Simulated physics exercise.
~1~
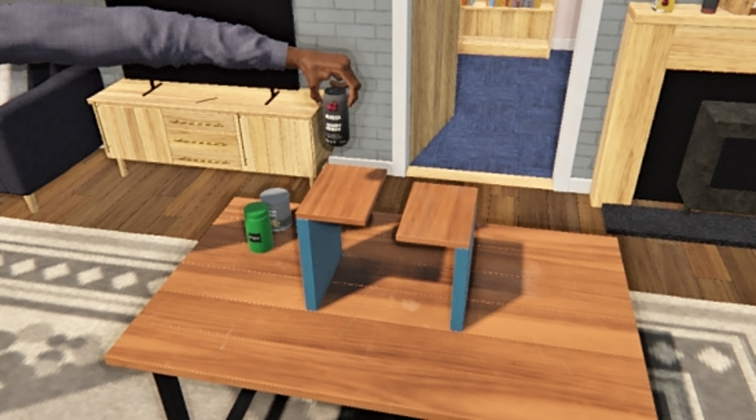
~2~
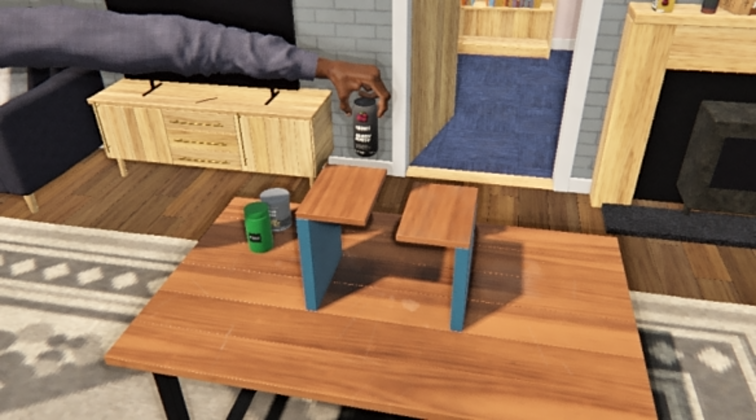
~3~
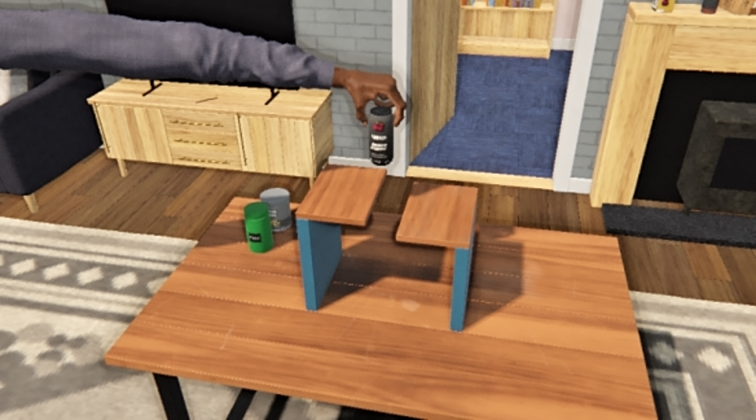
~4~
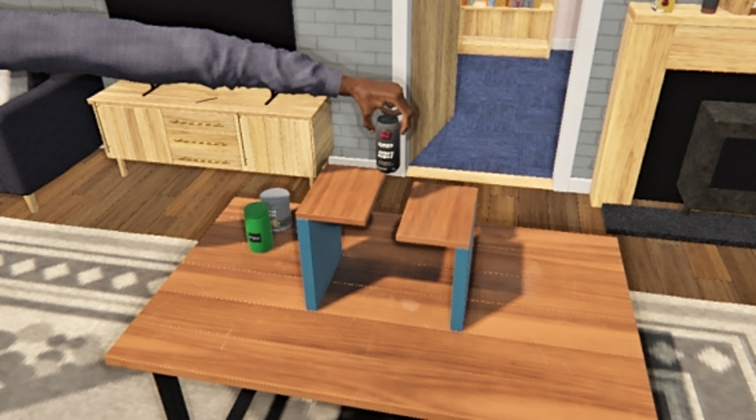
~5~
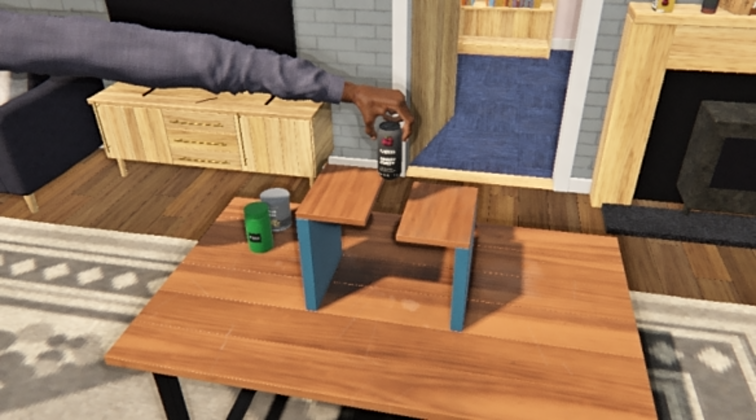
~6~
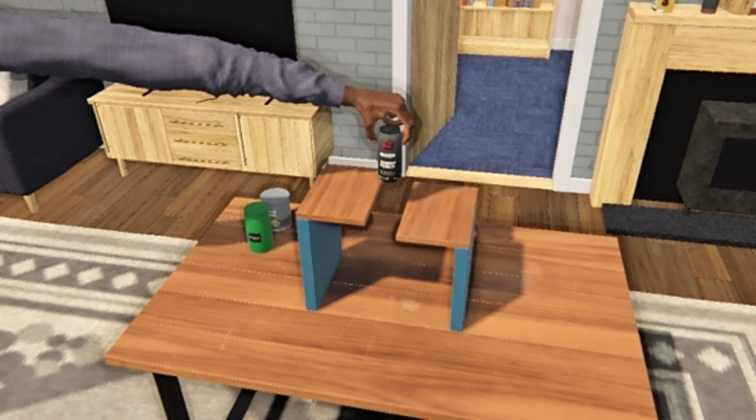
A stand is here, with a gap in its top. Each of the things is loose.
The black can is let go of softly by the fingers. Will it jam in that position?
No, it gets past.
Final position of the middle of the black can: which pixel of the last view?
Roughly (390, 271).
Then, 0.30 s on from there, black can shifted well along near (390, 228).
Then, 0.40 s on from there, black can shifted well along near (390, 262).
In the end, moved from the start, black can; the other 2 unmoved. At the end, from the last picture's camera, black can near (390, 271). The can goes down the gap.
